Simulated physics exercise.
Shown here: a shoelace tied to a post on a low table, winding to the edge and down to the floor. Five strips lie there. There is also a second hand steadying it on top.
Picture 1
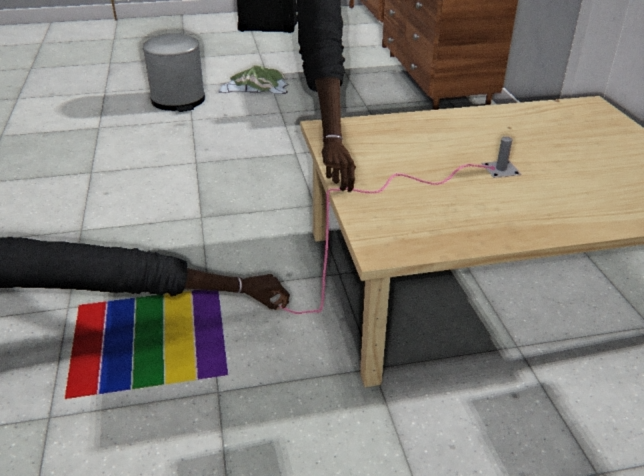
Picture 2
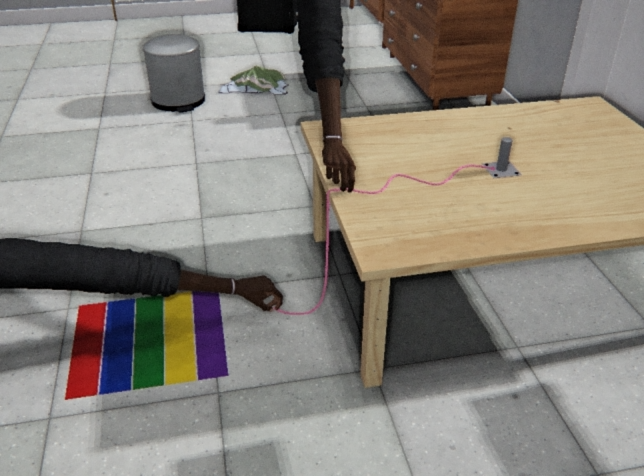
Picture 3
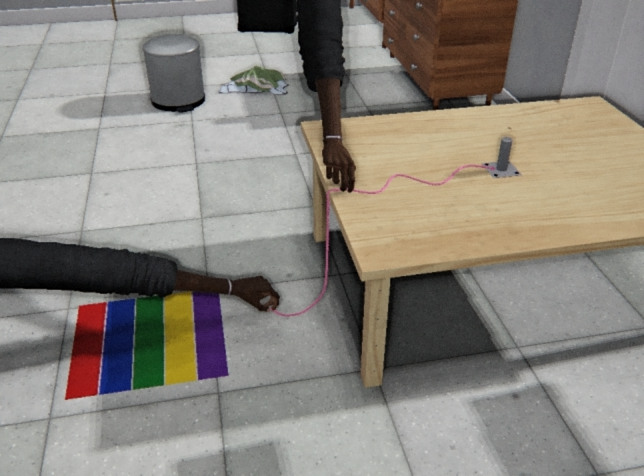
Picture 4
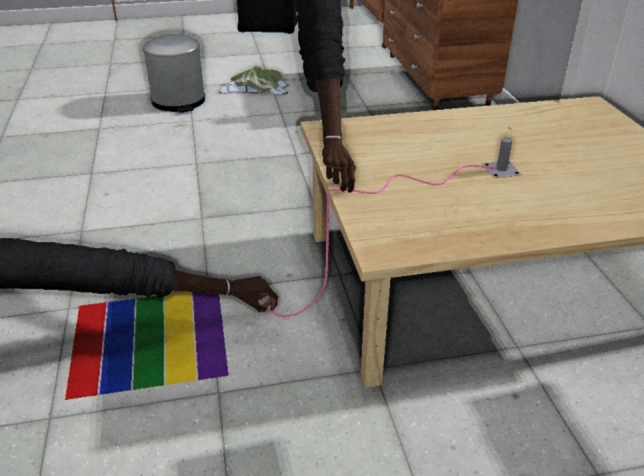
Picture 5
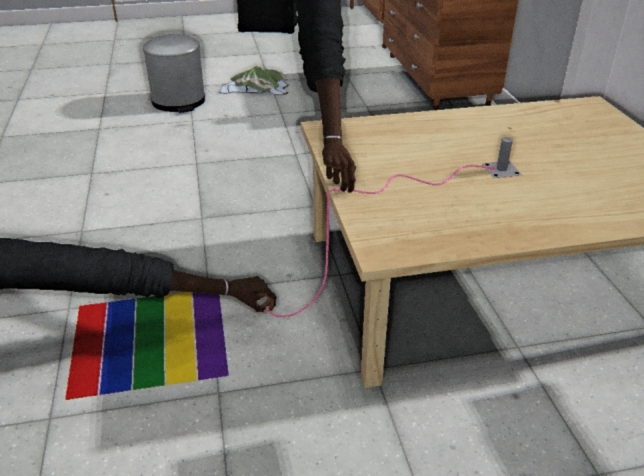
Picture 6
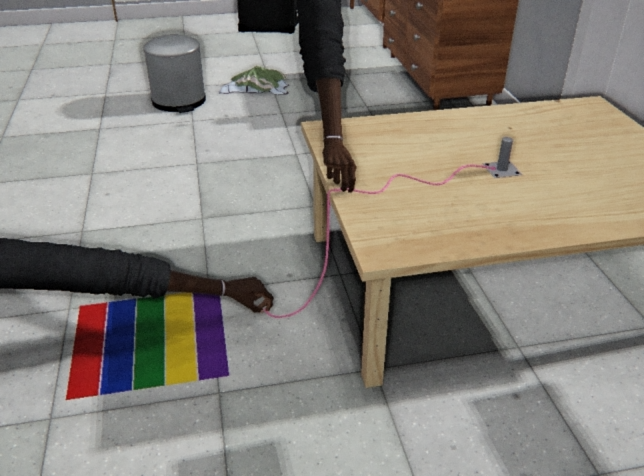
To begin with, a pink shoelace runs from a post across a low wooden table and over its edge, one hand resting on it there and another holding its end near five coloured strips on the floor. The lower hand then shifts the end slightly left toward the purple strip, while the upper hand stays put.
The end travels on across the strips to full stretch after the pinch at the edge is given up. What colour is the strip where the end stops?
It is green.
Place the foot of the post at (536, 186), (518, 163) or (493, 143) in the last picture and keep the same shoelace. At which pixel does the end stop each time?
Going by the last picture, roughly (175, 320), (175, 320) and (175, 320).
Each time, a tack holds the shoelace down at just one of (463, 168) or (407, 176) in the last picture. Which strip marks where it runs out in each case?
The end lands on green the first time and on yellow the second time.
Soon after, end near (199, 318); over purple.
Then, end near (166, 323); over yellow.
At full stretch, end near (148, 325); over green. The end stops over the green strip.
